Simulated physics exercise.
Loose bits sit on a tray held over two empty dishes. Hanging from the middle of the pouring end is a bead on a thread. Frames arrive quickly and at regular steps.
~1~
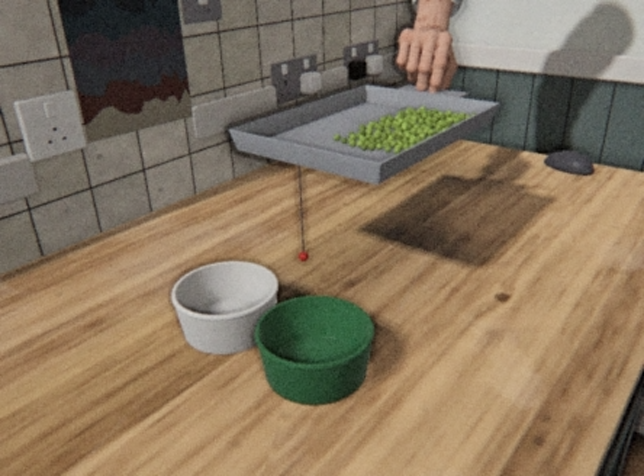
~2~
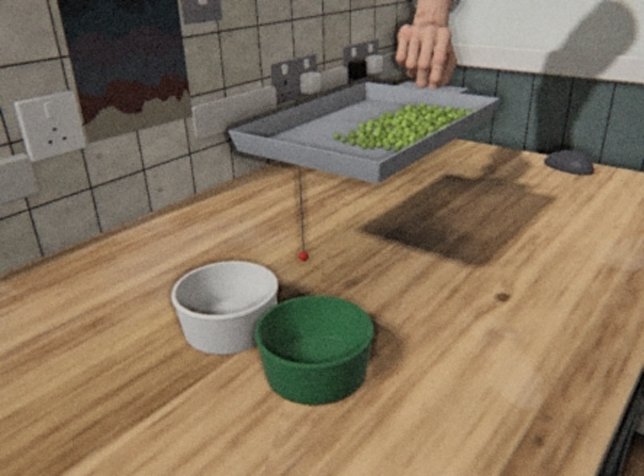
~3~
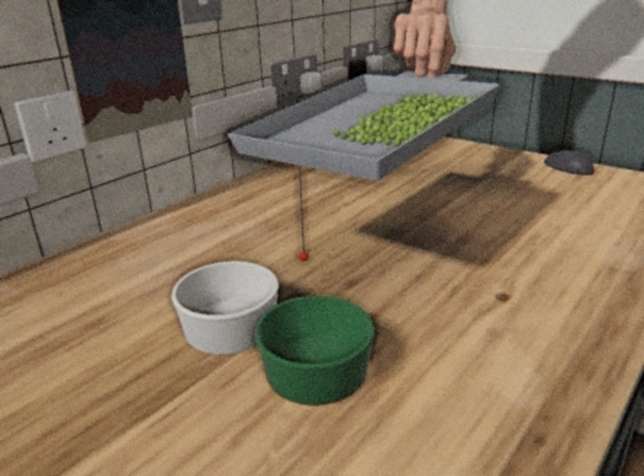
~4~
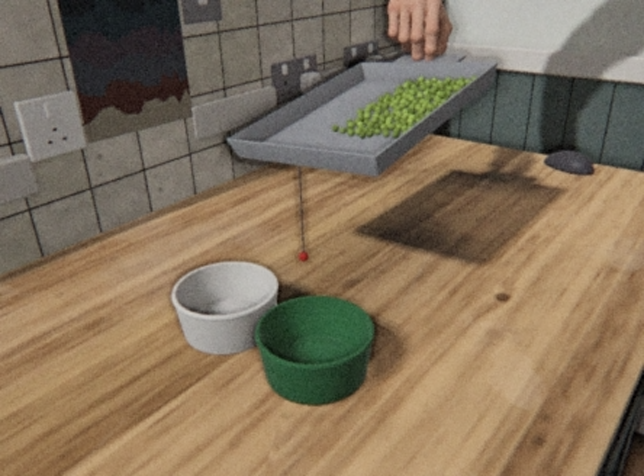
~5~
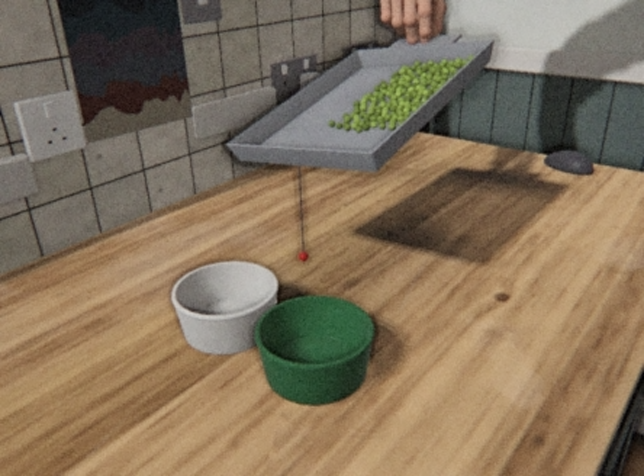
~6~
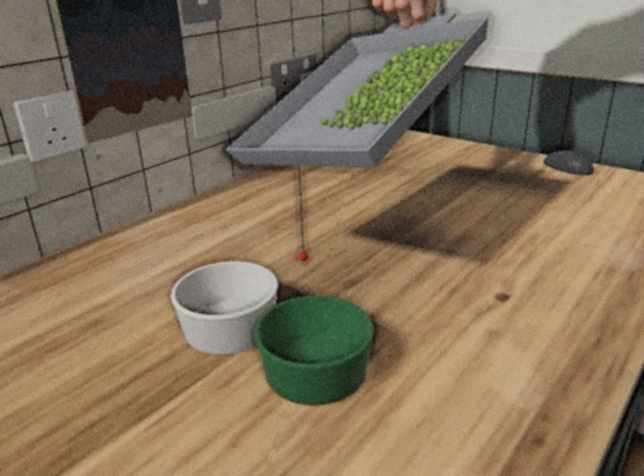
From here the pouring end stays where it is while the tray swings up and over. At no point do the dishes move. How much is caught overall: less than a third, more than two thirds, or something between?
The dishes are left with a scant portion, below a third.
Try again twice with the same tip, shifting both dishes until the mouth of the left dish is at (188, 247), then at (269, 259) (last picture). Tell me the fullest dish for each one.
Placement one gives the one at left, placement two gives the one at left.
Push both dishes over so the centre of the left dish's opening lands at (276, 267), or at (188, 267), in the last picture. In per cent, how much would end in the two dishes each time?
Roughly 30% on the first try and 40% on the second.
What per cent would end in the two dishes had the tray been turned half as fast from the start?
Something like 10 percent, give or take.
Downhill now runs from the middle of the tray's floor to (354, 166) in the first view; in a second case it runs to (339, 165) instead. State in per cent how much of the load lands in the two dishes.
For the first it's near 30 %, for the second near 50 %.
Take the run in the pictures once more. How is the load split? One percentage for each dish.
At the end, 0 percent of the load sits in the left dish and 0 percent in the right dish.
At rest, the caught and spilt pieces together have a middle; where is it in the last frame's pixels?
Somewhere around (223, 282) in the final view.
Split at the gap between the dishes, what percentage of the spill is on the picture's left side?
Estimate: About 80 in every hundred.
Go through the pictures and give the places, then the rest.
The first picture shows corners of the pouring end at (236, 129) and (378, 161), level; middle of the load at (415, 130), dried peas; left dish at (188, 327); right dish at (277, 375); bead on its thread at (304, 256).
The second picture shows corners of the pouring end at (236, 130) and (378, 160), level; middle of the load at (415, 127).
The third picture shows corners of the pouring end at (235, 133) and (376, 157), tipped barely, lowest at the left corner; middle of the load at (415, 119).
The fourth picture shows corners of the pouring end at (234, 138) and (373, 153), tipped a little, lowest at the left corner; middle of the load at (413, 106).
The fifth picture shows corners of the pouring end at (233, 142) and (370, 150), tipped clearly, lowest at the left corner; middle of the load at (409, 94).
The sixth picture shows corners of the pouring end at (233, 146) and (366, 146), tipped clearly, lowest at the left corner; middle of the load at (402, 83), most on the move; left dish at (188, 327); right dish at (277, 375).
Soon after the last picture, tray tipped steeply; about two thirds on the tray; a stray few in the left dish; a small part outside both; about a third in the air.
A little later, tray tipped past a quarter turn; a small part on the tray; a stray few in the left dish; about two thirds outside both; a small part in the air.
Later still, tray tipped past a quarter turn; a small part in the left dish; nearly all outside both.
At rest, tray tipped past a quarter turn; none in the right dish; a small part in the left dish; nearly all outside both.
